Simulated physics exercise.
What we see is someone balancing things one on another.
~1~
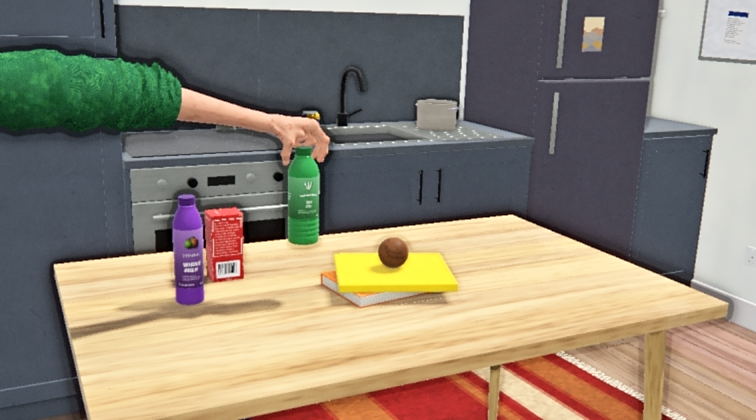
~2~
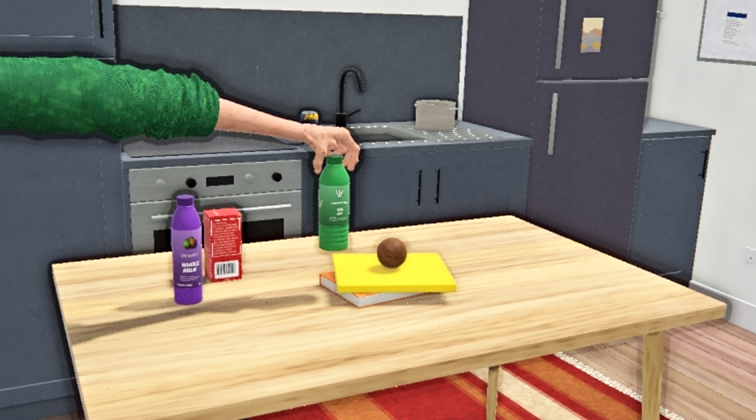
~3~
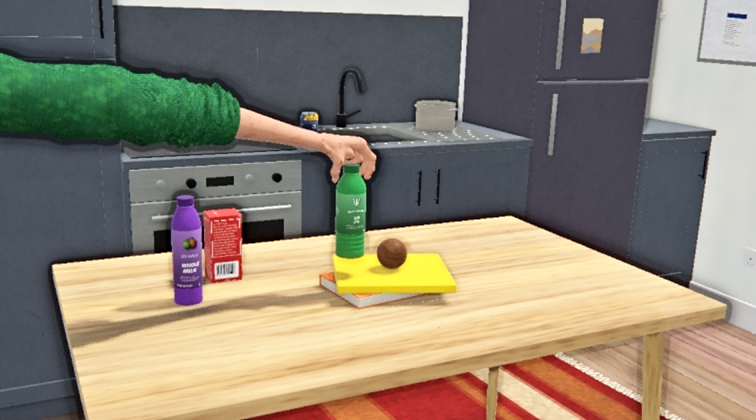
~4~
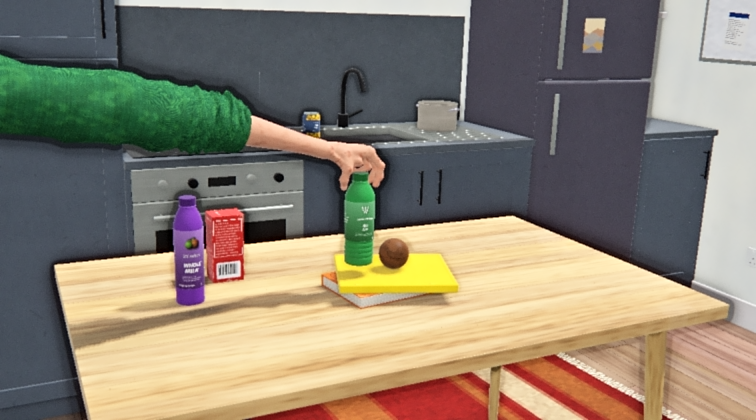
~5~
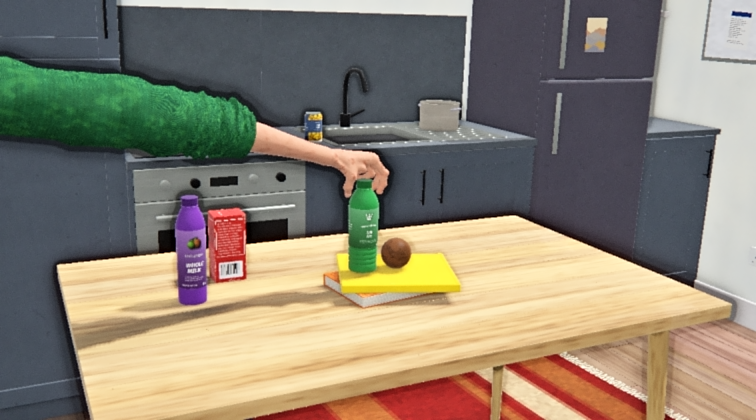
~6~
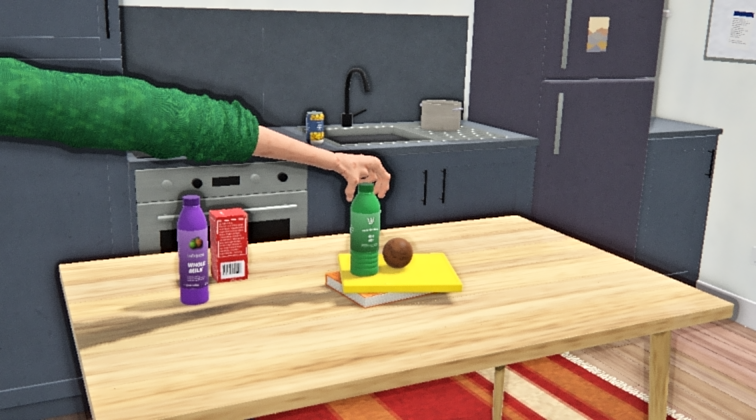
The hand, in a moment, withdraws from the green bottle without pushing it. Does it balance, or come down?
The pile copes with it, I'd say.
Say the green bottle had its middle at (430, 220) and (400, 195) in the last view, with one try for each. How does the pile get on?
Case A: It does not fall; case B: It comes down.
Then, 1.00 s later than the last frame, all is still.
Then, 2.10 s later than the last frame, green bottle resting near (365, 229).
When it is over, all 6 as before. End places, in pixels of the last picture, green bottle near (365, 229). The pile holds.
